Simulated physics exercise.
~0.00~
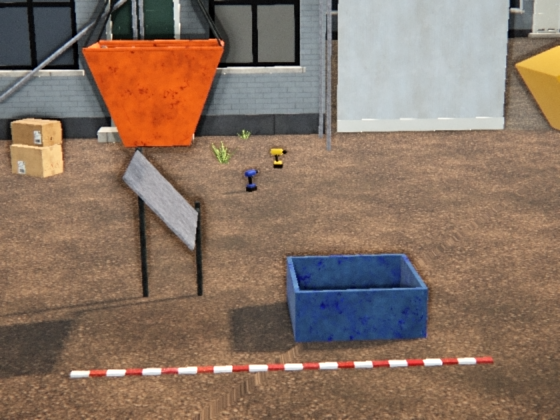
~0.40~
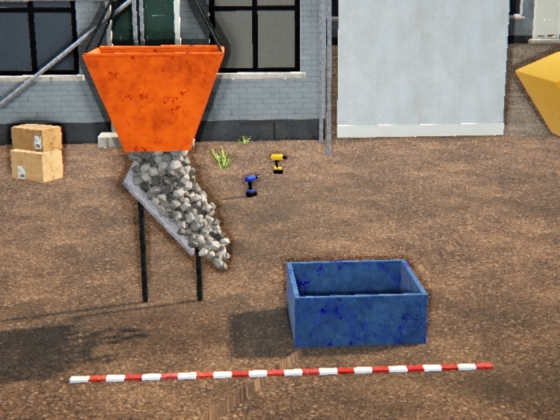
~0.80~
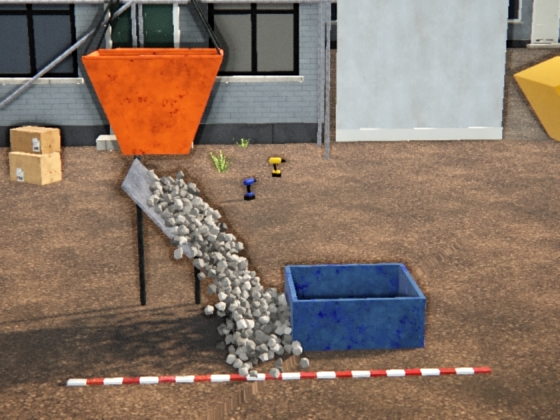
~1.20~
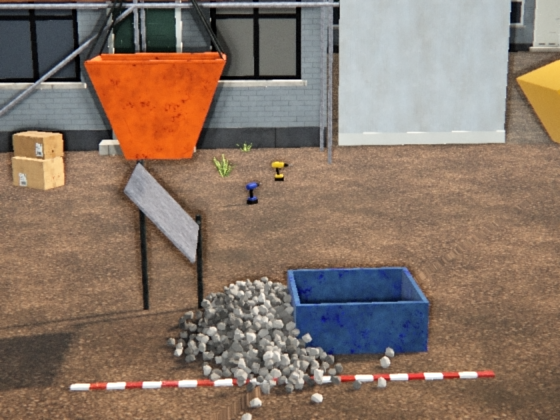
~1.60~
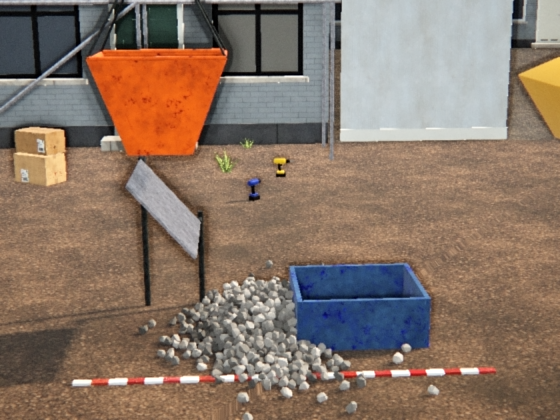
The footage shows grey stones dropping from an orange hopper onto a sloping steel plate and sliding down to the right, landing short of a blue bin. They end heaped on the ground against its left side, with a few scattered in front and none visible inside.
